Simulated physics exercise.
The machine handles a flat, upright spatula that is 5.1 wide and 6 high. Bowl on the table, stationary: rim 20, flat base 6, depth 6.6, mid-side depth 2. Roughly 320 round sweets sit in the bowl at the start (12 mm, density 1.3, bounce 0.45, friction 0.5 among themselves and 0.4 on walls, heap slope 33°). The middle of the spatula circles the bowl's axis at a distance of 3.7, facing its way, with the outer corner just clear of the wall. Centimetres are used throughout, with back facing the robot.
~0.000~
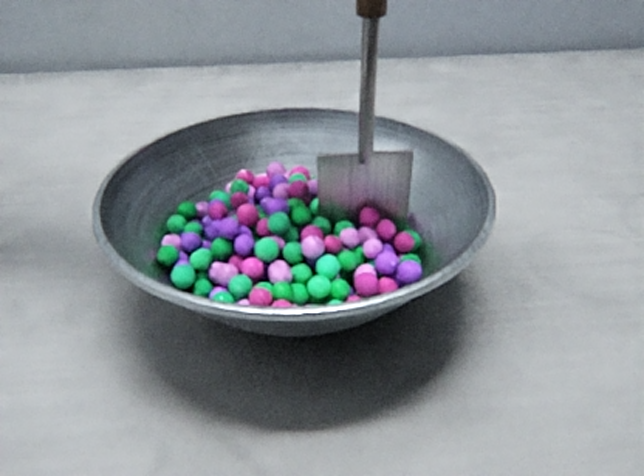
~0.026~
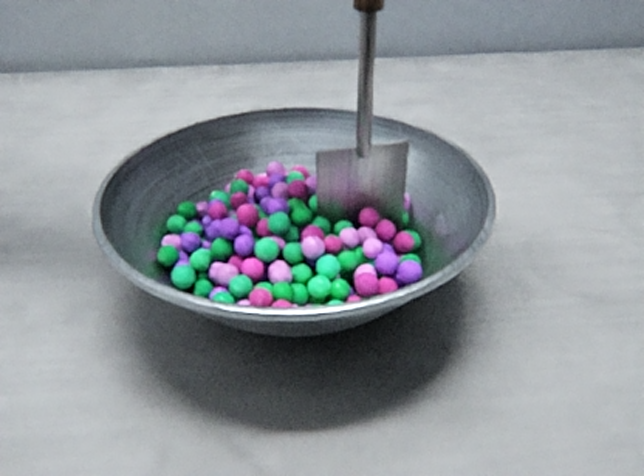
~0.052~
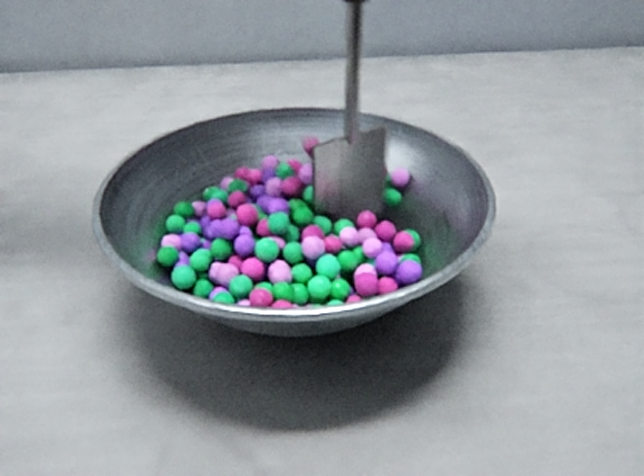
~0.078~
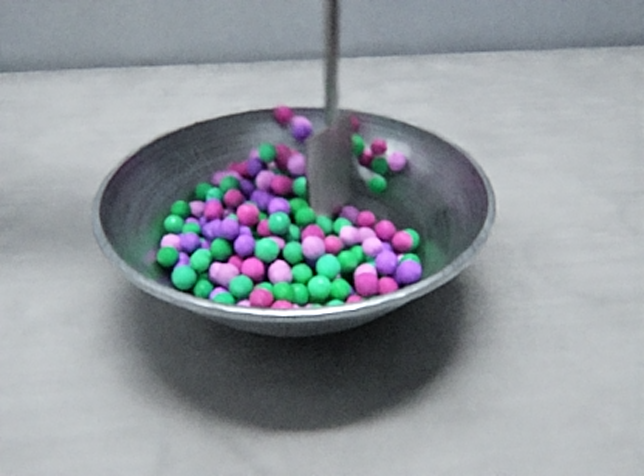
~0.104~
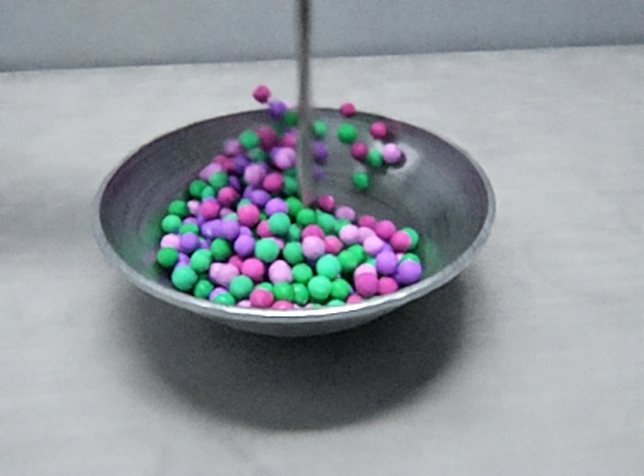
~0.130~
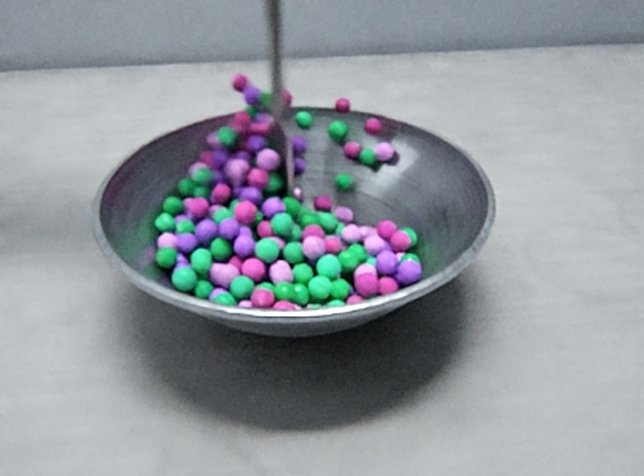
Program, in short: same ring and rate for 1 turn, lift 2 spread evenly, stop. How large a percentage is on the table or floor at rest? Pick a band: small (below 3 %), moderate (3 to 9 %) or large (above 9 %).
Large, above 9 %.
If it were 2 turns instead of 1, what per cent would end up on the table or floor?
I'd expect some 25 per cent.
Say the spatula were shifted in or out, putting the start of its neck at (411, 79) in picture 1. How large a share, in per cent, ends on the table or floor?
It comes to around 0 percent.
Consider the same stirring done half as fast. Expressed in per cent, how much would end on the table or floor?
Then roughly 0 %.
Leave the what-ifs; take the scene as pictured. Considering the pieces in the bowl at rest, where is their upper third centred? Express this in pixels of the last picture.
Looks like roughly (322, 245) to me.
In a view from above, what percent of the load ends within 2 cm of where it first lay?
I'd put it at about 35 in a hundred.
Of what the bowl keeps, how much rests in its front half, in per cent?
Around 55 per cent of what the bowl keeps.
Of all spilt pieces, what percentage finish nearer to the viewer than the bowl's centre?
Near 70 in a hundred.
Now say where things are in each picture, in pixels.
In the first picture, spatula neck at (367, 126), 0° round; upper third of the load around (282, 230), from x 170 to 410, top at y 170; 324 in the bowl.
In the second picture, spatula neck at (364, 120), 8° round; upper third of the load around (282, 228), from x 170 to 410, top at y 170.
In the third picture, spatula neck at (352, 108), 29° round; upper third of the load around (291, 217), from x 170 to 410, top at y 150.
In the fourth picture, spatula neck at (331, 98), 52° round; upper third of the load around (282, 204), from x 170 to 410, top at y 115.
In the fifth picture, spatula neck at (305, 92), 76° round; upper third of the load around (274, 194), from x 170 to 410, top at y 95.
In the sixth picture, spatula neck at (277, 91), 99° round; upper third of the load around (252, 182), from x 165 to 410, top at y 85; 324 in the bowl.
By 0.24 s, 196° round, highest piece 11 above the table; 307 in the bowl, 17 in flight or on the tool.
By 0.35 s, 293° round, highest piece 10 above the table; 289 in the bowl, 21 on the table or floor, 14 in flight or on the tool.
By 0.60 s, 0° round, highest piece 6 above the table; 272 in the bowl, 52 on the table or floor.
By 1.30 s, 0° round, highest piece 6 above the table; 272 in the bowl, 52 on the table or floor.
Final count, 272 in the bowl, 52 on the table or floor. That is 16 % on the table or floor.
